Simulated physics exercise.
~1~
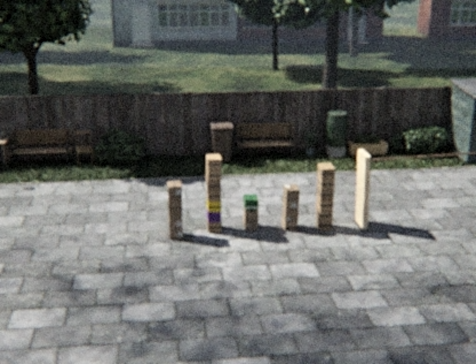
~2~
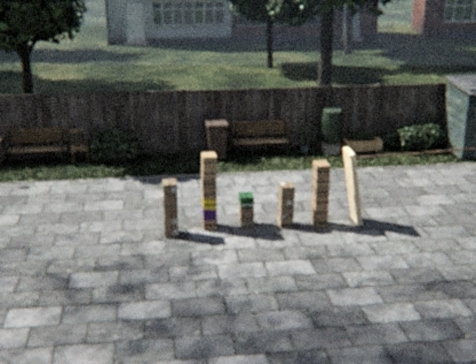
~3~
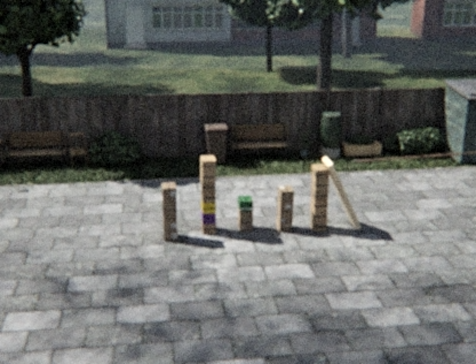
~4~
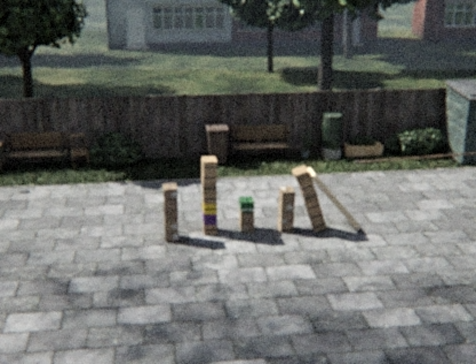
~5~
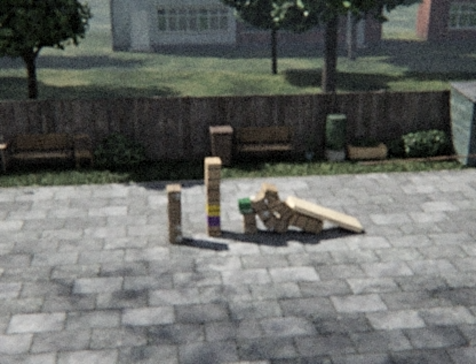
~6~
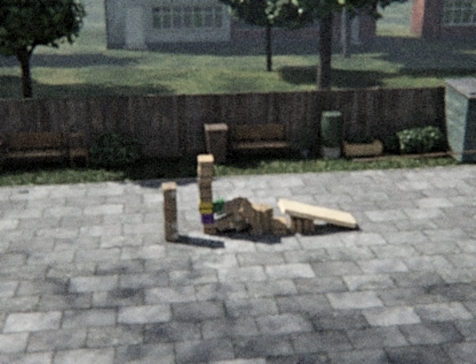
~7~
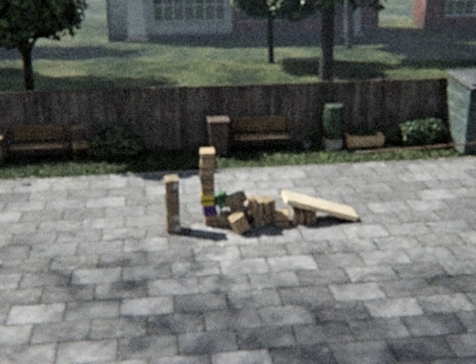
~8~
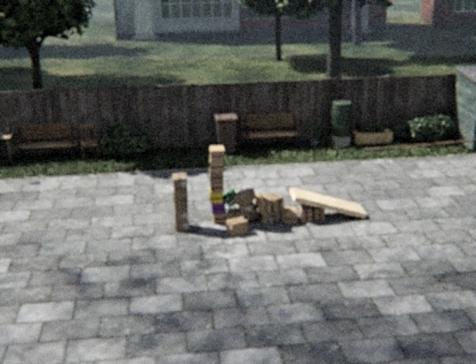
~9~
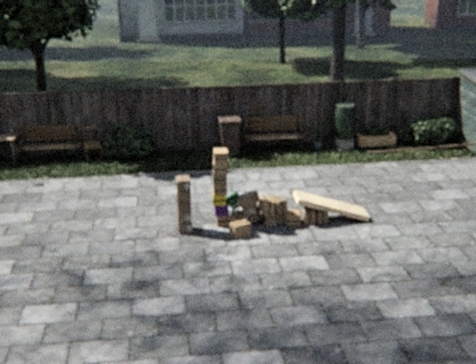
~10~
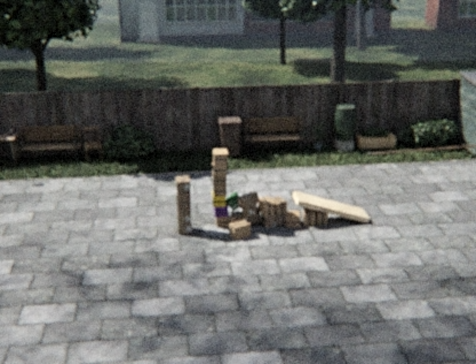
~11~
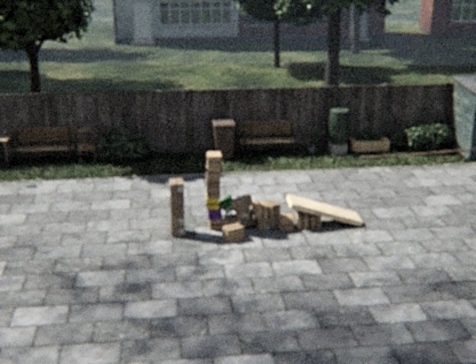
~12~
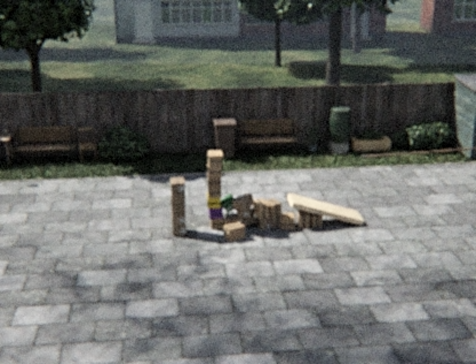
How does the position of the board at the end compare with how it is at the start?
At the start the board stands upright at the right end of the row. By the end it lies on its side, sloping down to the right beside the fallen cartons.
On the paving of a back yard, in front of a wooden fence with benches, five stacks of cartons of different heights stand in a row with an upright board at the right end. The board tips to the left and leans against the nearest tall stack. That stack tilts and topples left, knocking over the short stack beside it, and the cartons tumble toward the one with the green top. The green carton is shoved left and tilts against the tall stack with the purple and yellow cartons. That tall stack and the leftmost one stay standing, with the fallen cartons and the sloping board at rest to their right.
